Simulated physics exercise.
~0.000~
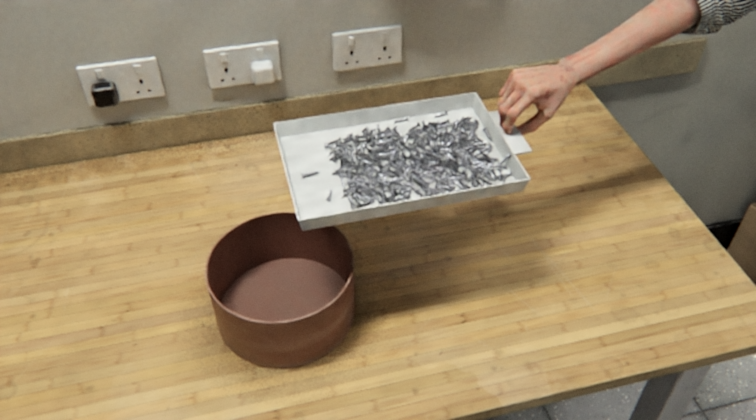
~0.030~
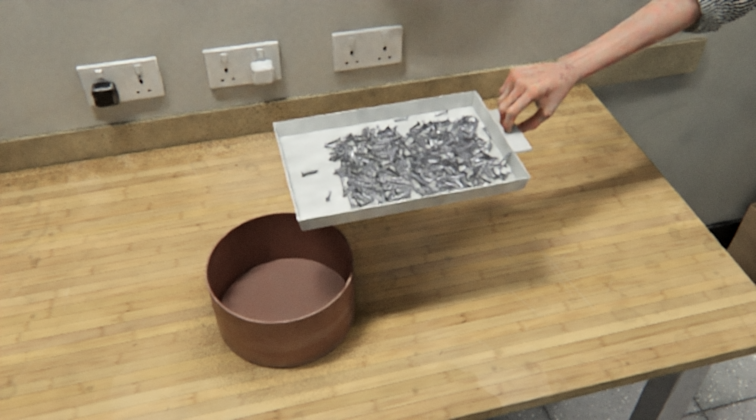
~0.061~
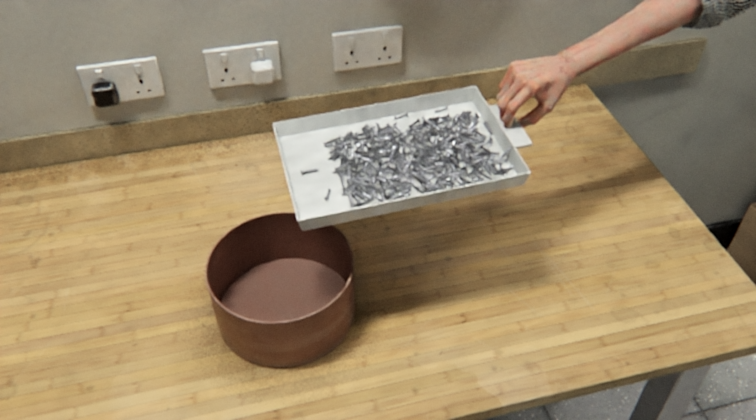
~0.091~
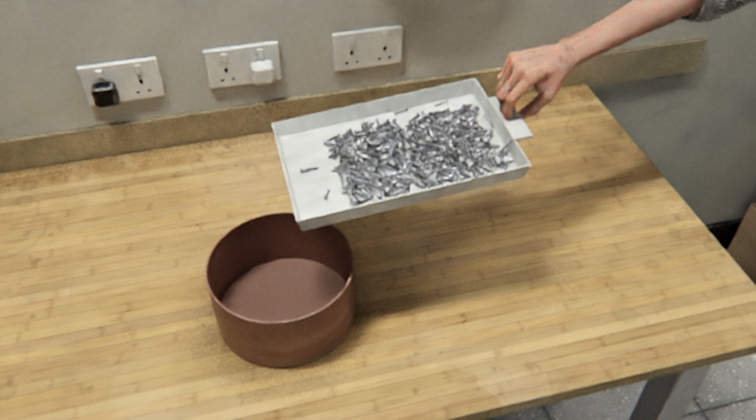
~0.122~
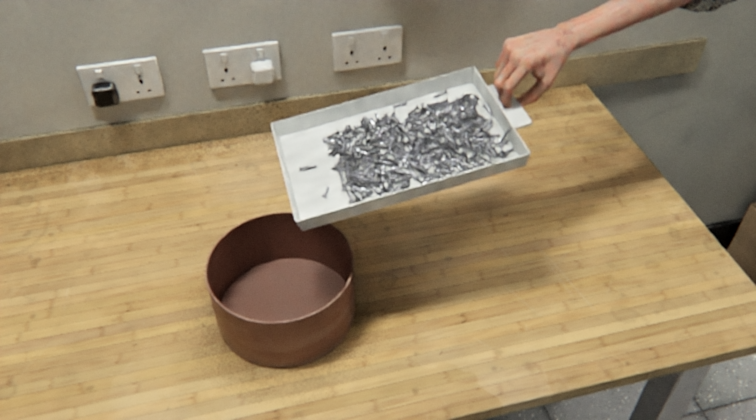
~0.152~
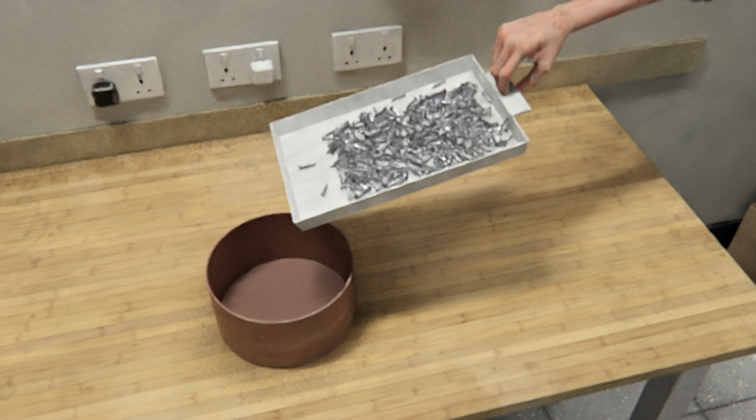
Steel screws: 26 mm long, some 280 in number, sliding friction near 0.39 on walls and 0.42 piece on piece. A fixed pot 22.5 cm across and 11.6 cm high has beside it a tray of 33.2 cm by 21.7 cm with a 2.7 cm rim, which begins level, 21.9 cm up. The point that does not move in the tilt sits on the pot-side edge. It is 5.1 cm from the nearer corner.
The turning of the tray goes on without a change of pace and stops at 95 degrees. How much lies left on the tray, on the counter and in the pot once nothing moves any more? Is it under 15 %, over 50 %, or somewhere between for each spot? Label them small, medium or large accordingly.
Tray - small, counter - medium, pot - large.
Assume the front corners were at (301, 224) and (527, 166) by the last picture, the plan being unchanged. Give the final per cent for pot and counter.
You'd end with pot at 50 and counter at 50.
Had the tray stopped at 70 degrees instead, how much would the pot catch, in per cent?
Roughly 55 %.
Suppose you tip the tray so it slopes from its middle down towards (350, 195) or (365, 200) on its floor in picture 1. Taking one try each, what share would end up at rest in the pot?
The share comes to about 90 in a hundred, then about 75 in a hundred.
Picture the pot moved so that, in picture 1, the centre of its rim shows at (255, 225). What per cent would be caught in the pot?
Roughly 75 per cent.
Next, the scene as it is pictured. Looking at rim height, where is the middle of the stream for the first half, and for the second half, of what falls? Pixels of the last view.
Roughly (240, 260) to begin with, later roughly (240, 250).
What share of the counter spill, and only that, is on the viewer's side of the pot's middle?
Near 10 in a hundred.
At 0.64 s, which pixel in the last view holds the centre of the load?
Near (271, 186).
Then, at 0.44 s, tilt 53 degrees; the tray holds 100 %, the pot 0 %.
Then, at 0.64 s, tilt 81 degrees; the tray holds 80 %, the pot 0 %.
After 0.95 s, tilt 95 degrees; the tray holds 0 %, the pot 60 %.
At rest (2.0 s), tray 0 %, counter 35 %, pot 65 %.
